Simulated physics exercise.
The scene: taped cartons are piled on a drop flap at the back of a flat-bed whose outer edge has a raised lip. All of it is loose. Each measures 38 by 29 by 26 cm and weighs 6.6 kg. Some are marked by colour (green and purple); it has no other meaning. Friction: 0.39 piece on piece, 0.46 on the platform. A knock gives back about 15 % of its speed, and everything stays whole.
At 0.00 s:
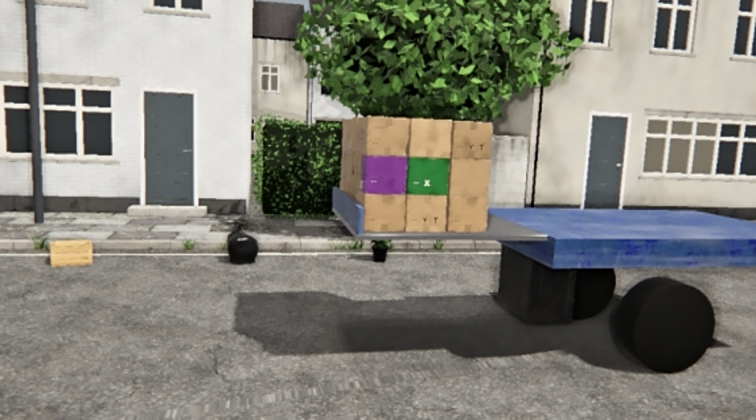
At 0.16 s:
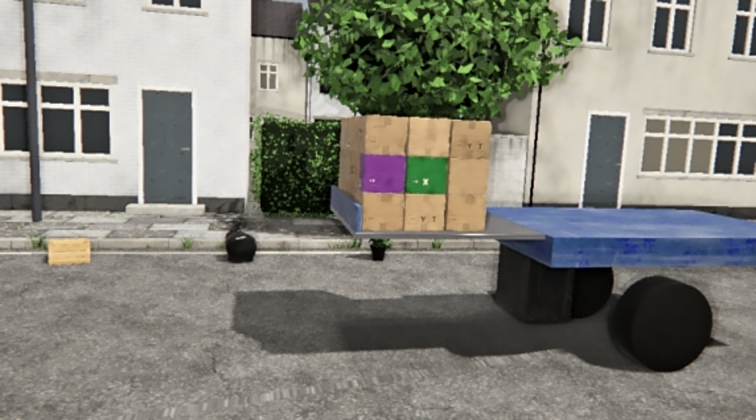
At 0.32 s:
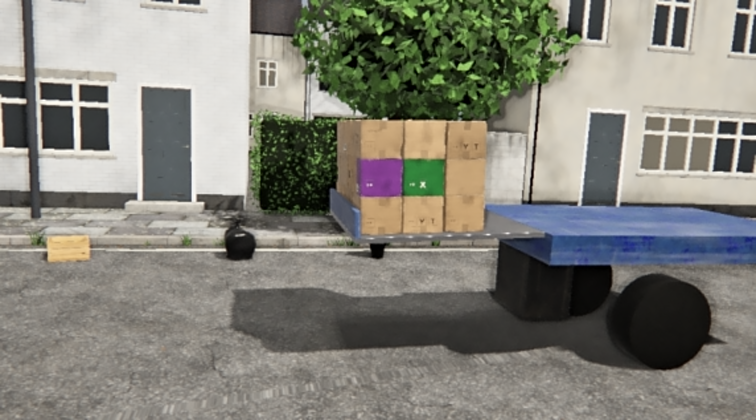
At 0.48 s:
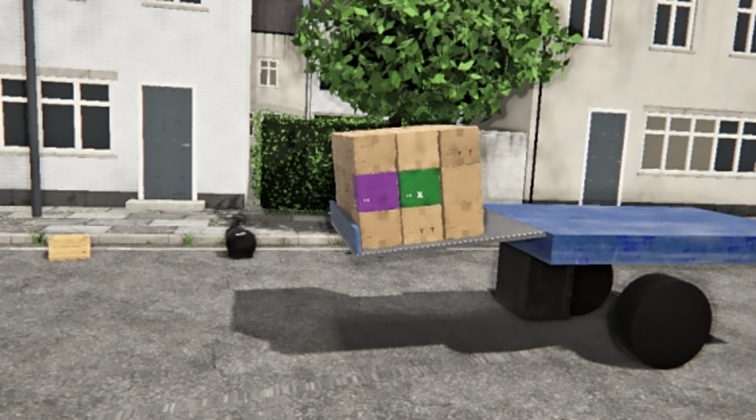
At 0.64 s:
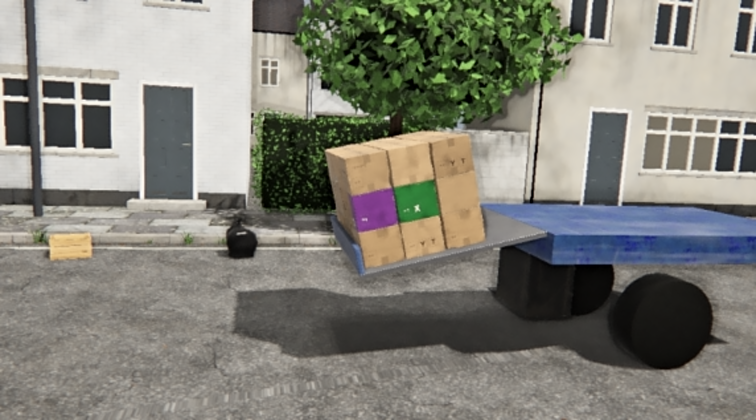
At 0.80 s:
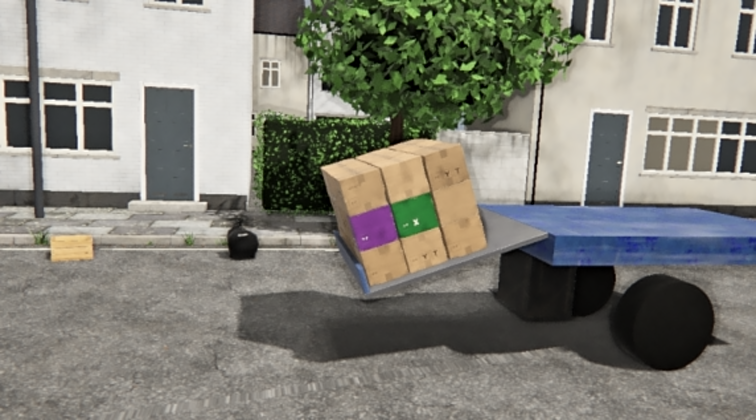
Street beside terraced houses, stacked cartons, one purple and one green, leaning left as the flatbed's rear flap tilts steadily downward.
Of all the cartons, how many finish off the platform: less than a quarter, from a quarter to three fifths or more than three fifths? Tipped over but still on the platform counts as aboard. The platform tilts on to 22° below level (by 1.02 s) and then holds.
Ending off the platform: From a quarter to three fifths.
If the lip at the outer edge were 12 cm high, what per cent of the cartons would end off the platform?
Then 30 per cent.
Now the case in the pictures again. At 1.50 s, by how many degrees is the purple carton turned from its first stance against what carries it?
Some 30°.
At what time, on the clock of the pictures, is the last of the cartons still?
At about 3.5 s.
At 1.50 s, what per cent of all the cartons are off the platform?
25 per cent by then.
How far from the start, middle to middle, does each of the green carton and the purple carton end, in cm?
Green 40, purple 140.
After 1.00 s, slope 22°; none of the 30 cartons off the platform, 11 disturbed.
After 1.50 s, slope 22°; 7 of the 30 cartons off the platform; purple carton 31° from how it stood; green carton 13° from how it stood.
After 1.82 s, slope 22°; 10 of the 30 cartons off the platform; purple carton on its side; green carton 11° from how it stood.
In the end (3.8 s), slope 22°; 11 of the 30 cartons off the platform; purple carton on its side; green carton 10° from how it stood. That is 37 per cent. From the last view, middles, purple carton near (323, 357), green carton near (403, 222).
